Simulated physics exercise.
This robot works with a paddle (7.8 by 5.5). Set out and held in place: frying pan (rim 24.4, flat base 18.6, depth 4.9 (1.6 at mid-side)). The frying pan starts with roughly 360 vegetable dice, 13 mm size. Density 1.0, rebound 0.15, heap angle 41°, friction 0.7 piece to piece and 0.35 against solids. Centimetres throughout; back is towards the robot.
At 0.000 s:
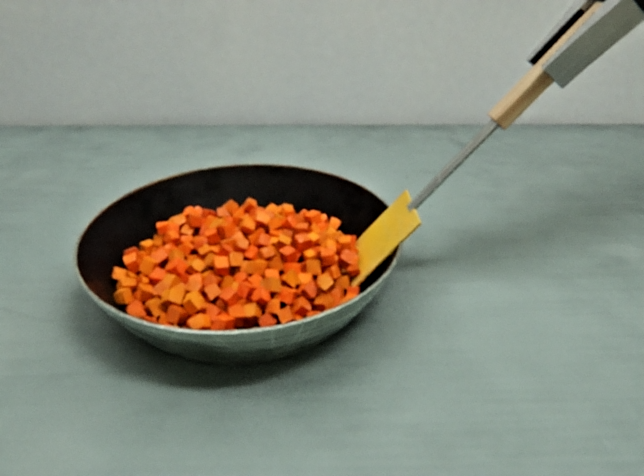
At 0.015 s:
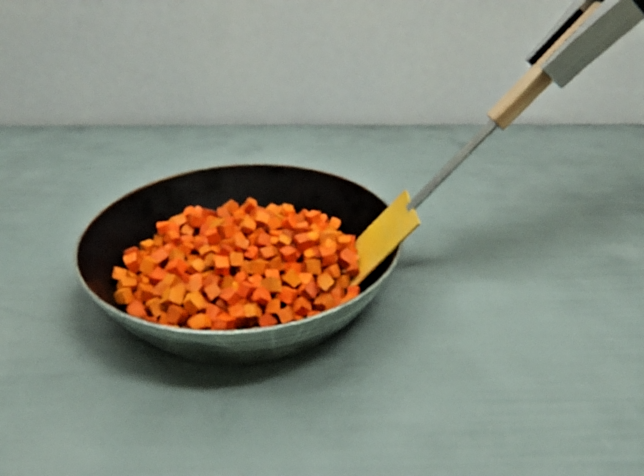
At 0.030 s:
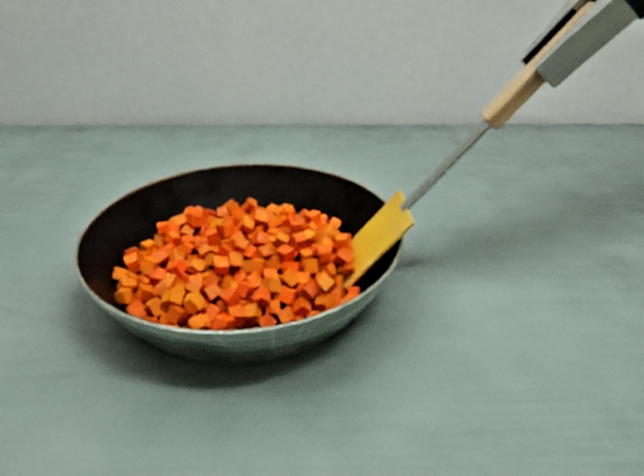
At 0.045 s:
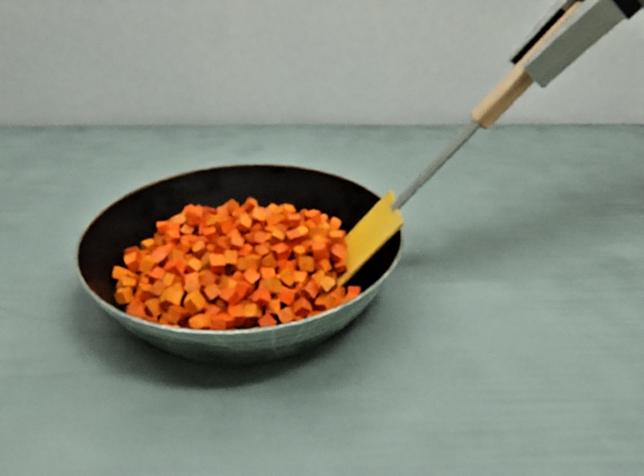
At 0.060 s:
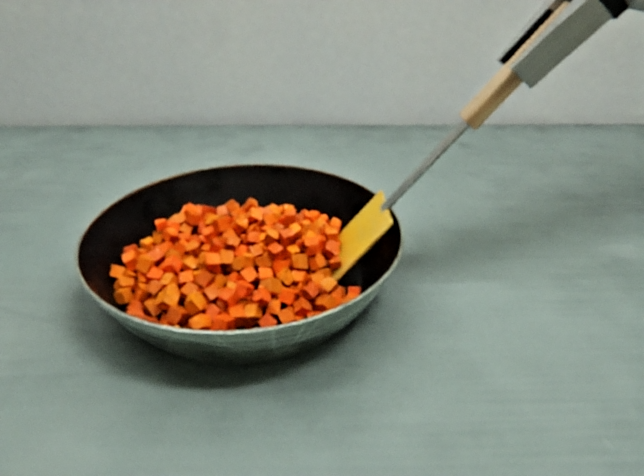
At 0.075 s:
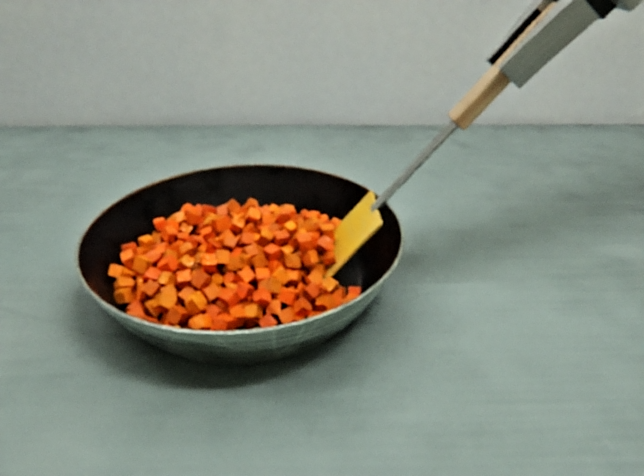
We see a dark frying pan heaped with small orange vegetable dice on a grey-green surface, while a robot-held yellow paddle, angled in at the right rim, moves slowly left against the heap, whose dice shift only slightly.
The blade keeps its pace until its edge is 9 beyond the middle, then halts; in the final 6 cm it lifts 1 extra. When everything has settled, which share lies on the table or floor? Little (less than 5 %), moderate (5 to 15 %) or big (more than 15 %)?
Share on the table or floor: Moderate (5 to 15 %).
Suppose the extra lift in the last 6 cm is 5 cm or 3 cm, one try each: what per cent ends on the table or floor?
Some 20 and 15 per cent.
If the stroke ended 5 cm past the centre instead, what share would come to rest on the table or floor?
In that case some 0 per cent.
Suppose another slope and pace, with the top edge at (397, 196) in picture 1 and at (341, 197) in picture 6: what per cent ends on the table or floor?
About 25 per cent.
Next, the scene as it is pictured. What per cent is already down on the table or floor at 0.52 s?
Some 6 per cent.
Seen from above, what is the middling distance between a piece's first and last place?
Some 2 cm.
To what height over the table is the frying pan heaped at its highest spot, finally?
About 7.5 cm.
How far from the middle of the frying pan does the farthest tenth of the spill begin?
About 20 cm.
By 0.17 s, sloping 52°, highest piece 7 above the table; 362 in the frying pan.
By 0.27 s, sloping 52°, highest piece 8 above the table; 362 in the frying pan.
By 0.52 s, sloping 52°, highest piece 7 above the table; 337 in the frying pan, 21 on the table or floor, 4 on the blade or in flight.
By 1.57 s, sloping 52°, highest piece 7 above the table; 336 in the frying pan, 26 on the table or floor.
Final count, 336 in the frying pan, 26 on the table or floor. That is 7 % on the table or floor.
